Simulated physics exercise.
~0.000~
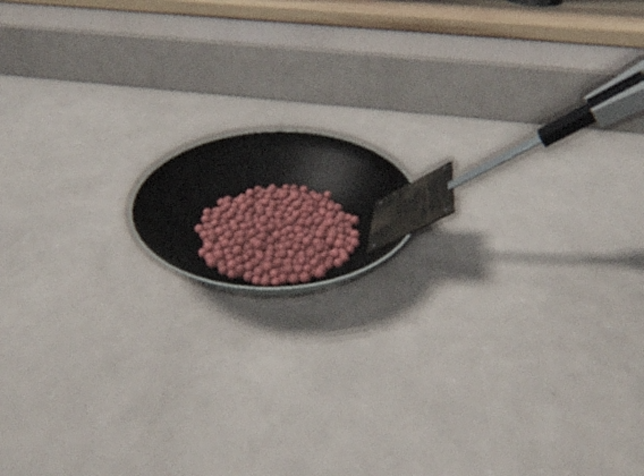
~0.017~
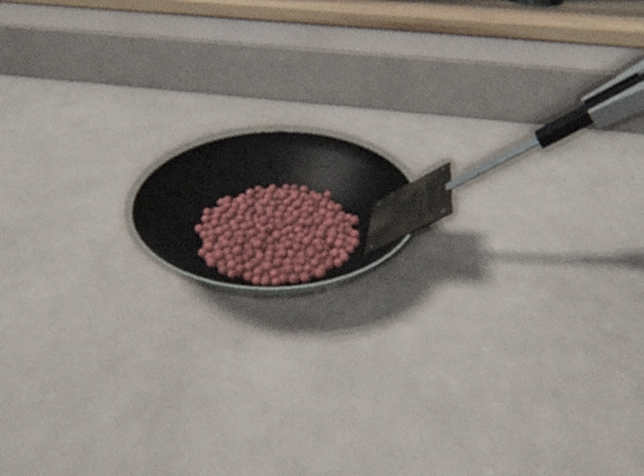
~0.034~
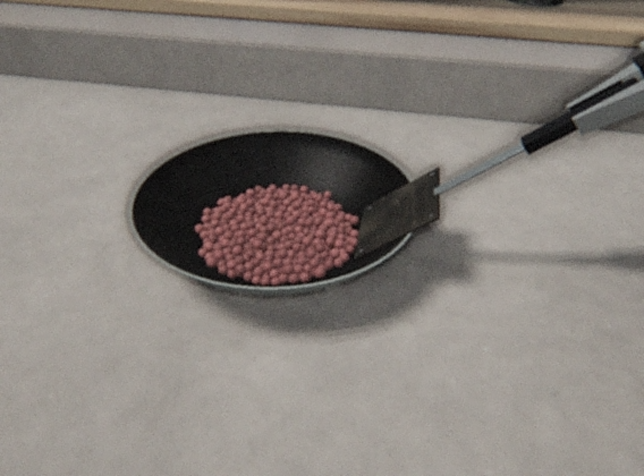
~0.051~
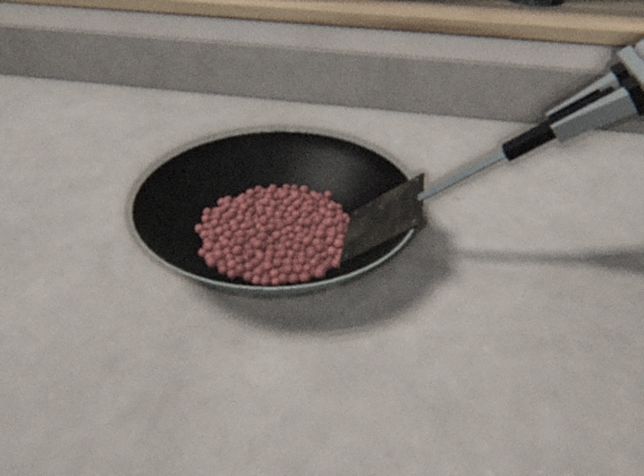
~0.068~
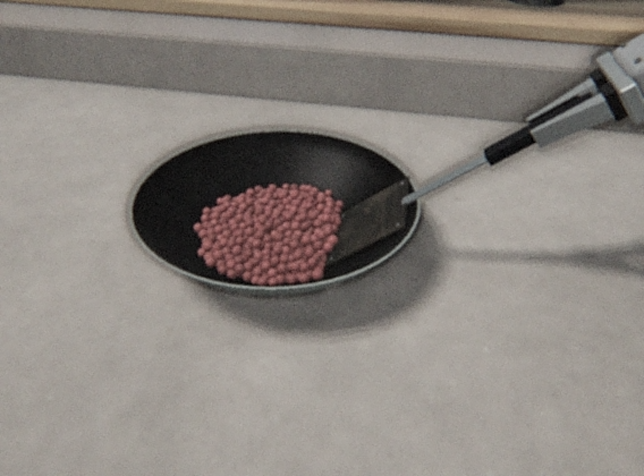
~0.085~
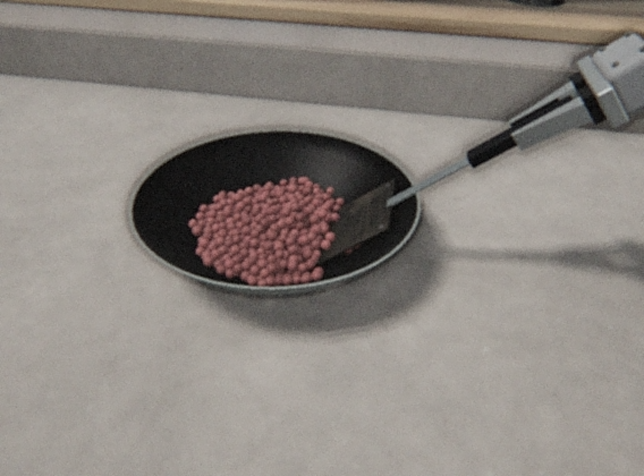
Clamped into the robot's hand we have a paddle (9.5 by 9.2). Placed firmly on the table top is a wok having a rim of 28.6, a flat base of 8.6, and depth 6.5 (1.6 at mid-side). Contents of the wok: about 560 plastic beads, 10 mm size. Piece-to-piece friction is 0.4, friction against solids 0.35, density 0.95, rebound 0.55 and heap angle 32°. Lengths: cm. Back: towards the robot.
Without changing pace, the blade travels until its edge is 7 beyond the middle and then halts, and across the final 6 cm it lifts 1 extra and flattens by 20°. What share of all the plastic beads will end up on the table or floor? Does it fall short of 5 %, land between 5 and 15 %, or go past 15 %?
It falls short of 5 %.
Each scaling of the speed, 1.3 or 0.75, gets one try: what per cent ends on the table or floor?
I'd expect close to 5 and then close to 0 percent.
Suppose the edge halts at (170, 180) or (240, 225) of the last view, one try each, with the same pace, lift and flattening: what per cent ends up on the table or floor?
First try roughly 45 percent, second roughly 0 percent.
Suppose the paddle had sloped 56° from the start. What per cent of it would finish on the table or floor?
Then roughly 0 percent.
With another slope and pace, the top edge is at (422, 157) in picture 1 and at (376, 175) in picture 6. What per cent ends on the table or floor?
Near 0 in a hundred.
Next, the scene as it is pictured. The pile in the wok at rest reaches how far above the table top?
Roughly 7.0 centimetres.
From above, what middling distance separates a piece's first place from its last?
6 cm.
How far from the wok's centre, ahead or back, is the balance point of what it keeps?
I'd say close to 5.5 cm toward the front.
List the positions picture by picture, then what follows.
The first picture shows paddle top edge at (453, 184), sloping 40°; upper third of the load around (277, 224), from x 200 to 355, top at y 190; 563 in the wok.
The second picture shows paddle top edge at (451, 186), sloping 40°; upper third of the load around (277, 224), from x 200 to 355, top at y 190.
The third picture shows paddle top edge at (439, 191), sloping 40°; upper third of the load around (277, 224), from x 200 to 355, top at y 190.
The fourth picture shows paddle top edge at (423, 197), sloping 40°; upper third of the load around (278, 224), from x 200 to 355, top at y 190.
The fifth picture shows paddle top edge at (407, 200), sloping 40°; upper third of the load around (278, 224), from x 200 to 355, top at y 190.
The sixth picture shows paddle top edge at (392, 202), sloping 40°; upper third of the load around (275, 221), from x 195 to 355, top at y 180; 563 in the wok.
After 0.13 s, sloping 40°, highest piece 6 above the table; 563 in the wok.
After 0.18 s, sloping 32°, highest piece 5 above the table; 563 in the wok.
After 0.40 s, sloping 20°, highest piece 7 above the table; 560 in the wok, 2 on the table or floor, 1 on the blade or in flight.
After 1.45 s, sloping 20°, highest piece 7 above the table; 560 in the wok, 3 on the table or floor.
At rest, 560 in the wok, 3 on the table or floor. That is 1 % on the table or floor.
